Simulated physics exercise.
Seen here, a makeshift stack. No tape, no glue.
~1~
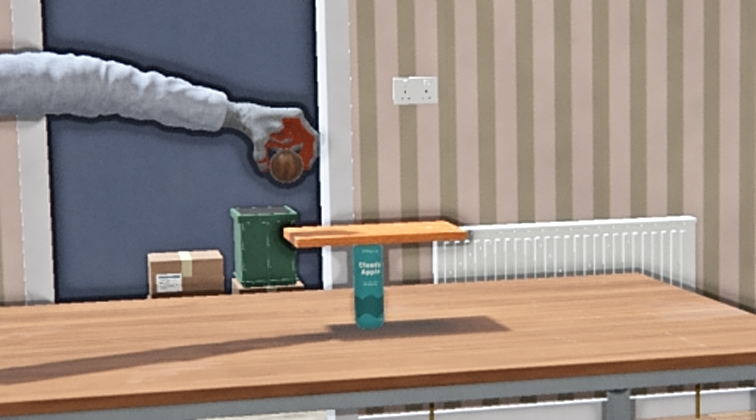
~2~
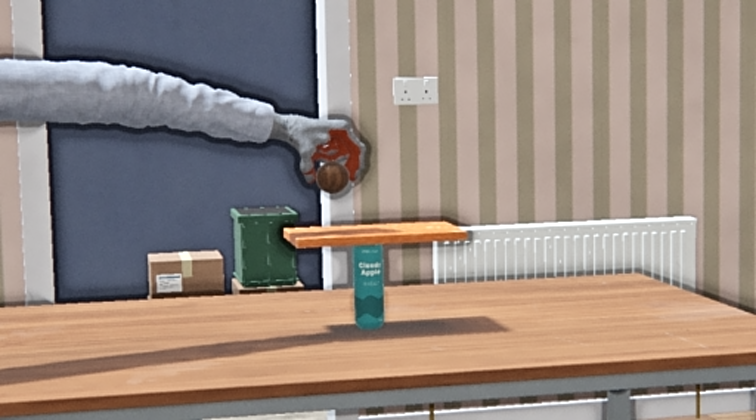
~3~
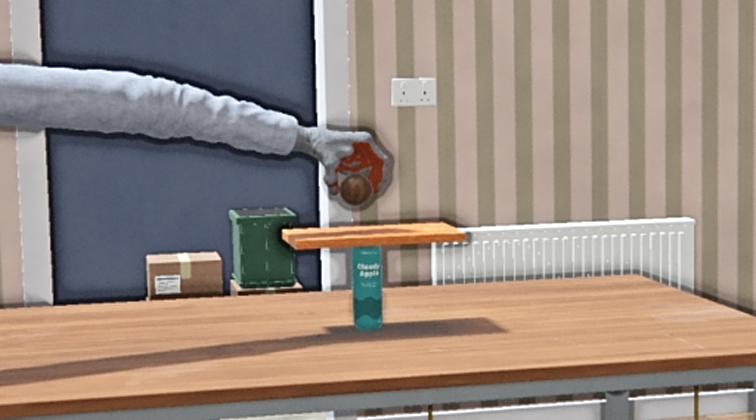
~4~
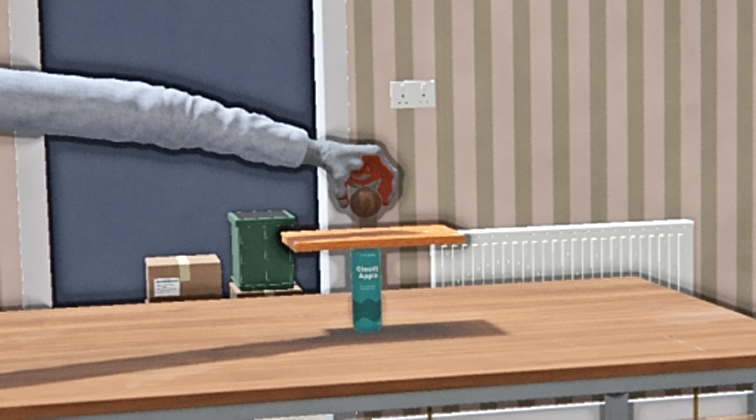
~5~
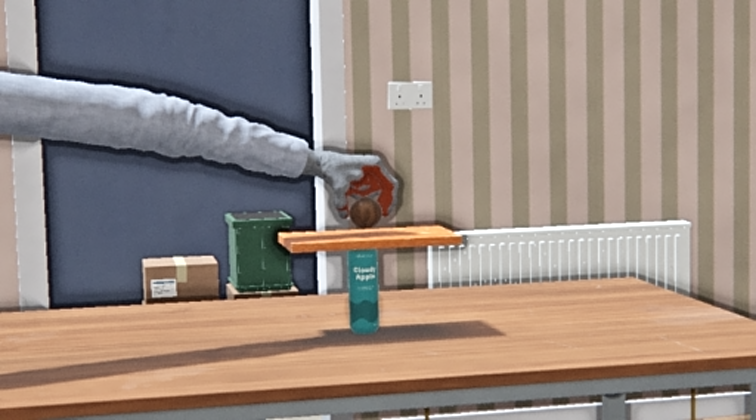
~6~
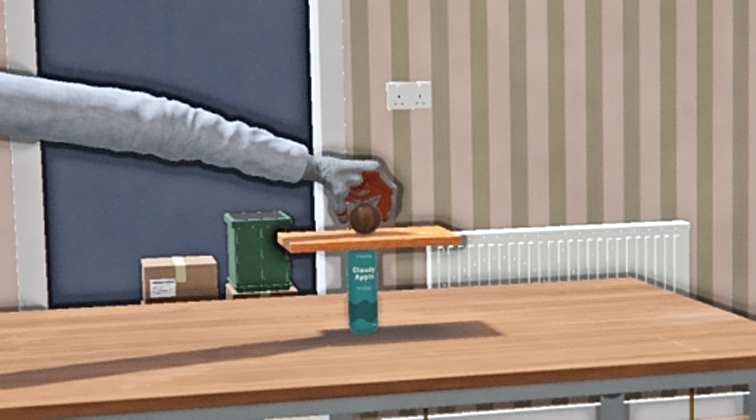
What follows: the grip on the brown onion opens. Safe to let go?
Here the stack stays up.
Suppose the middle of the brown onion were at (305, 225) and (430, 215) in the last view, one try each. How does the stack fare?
First, it keeps its balance; second, it loses its balance.
Then, 0.30 s past the last view, nothing moves.
Then, 0.70 s past the last view, brown onion resting near (365, 219).
Finally, all 3 still in place. Final places as the last picture's camera would see them, brown onion near (365, 219). The stack keeps its balance.
